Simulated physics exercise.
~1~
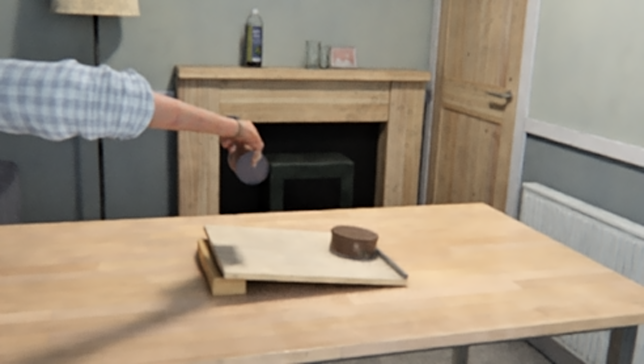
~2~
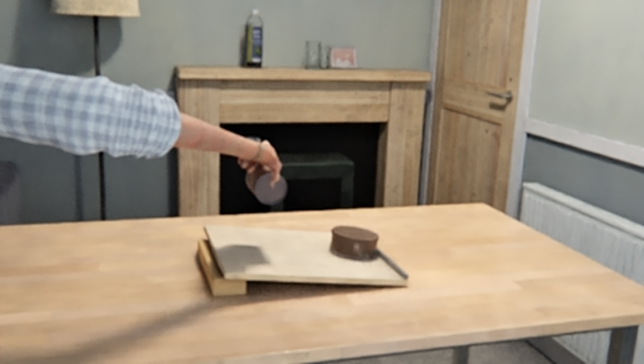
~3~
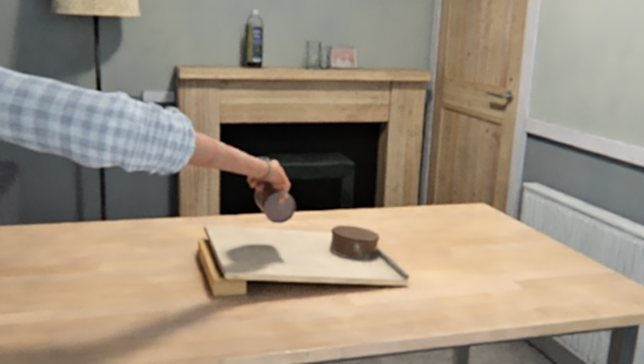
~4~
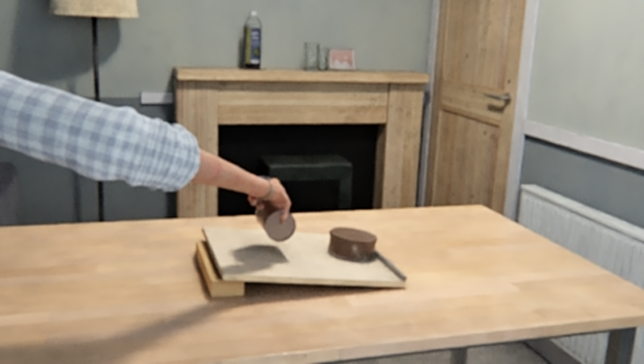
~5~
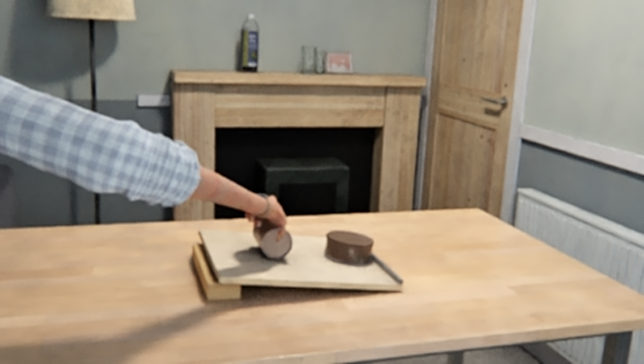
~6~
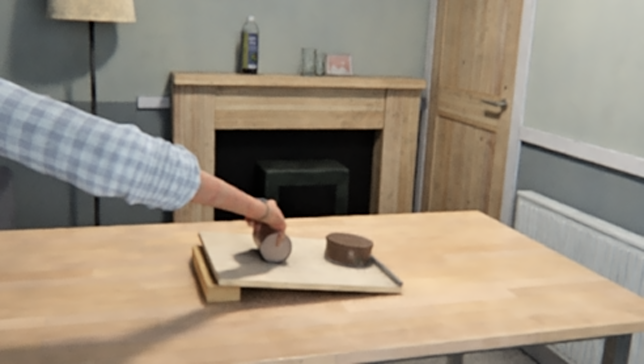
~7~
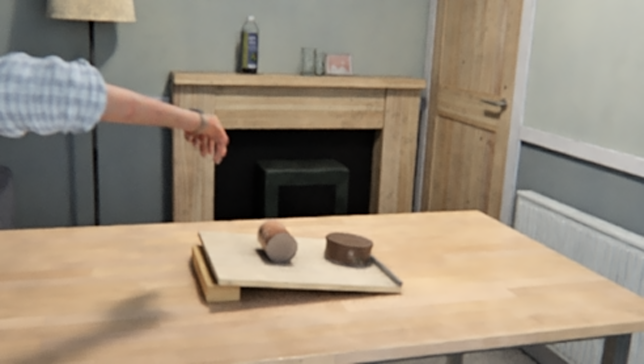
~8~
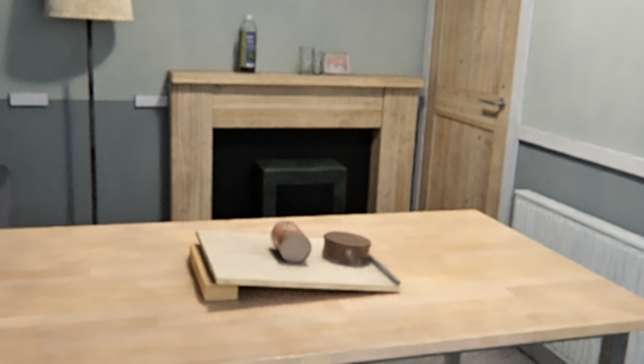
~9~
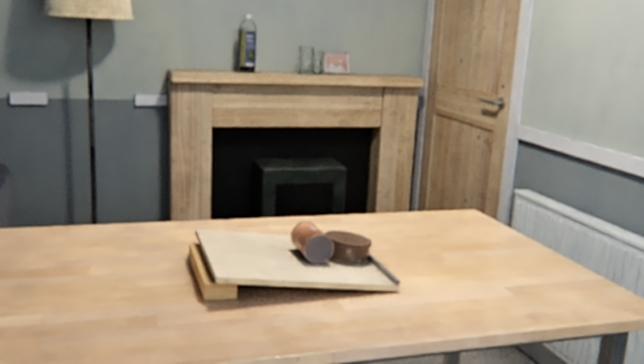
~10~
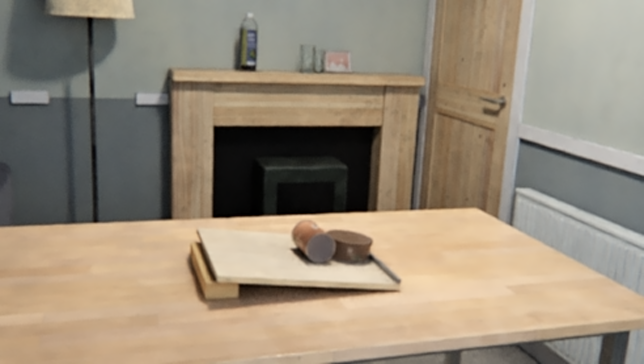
In a room with a fireplace, a hand lowers an orange tin on its side onto a propped-up board on a table and lets go, and the tin rolls a short way down the slope, coming to rest against a brown tub that stays in place.
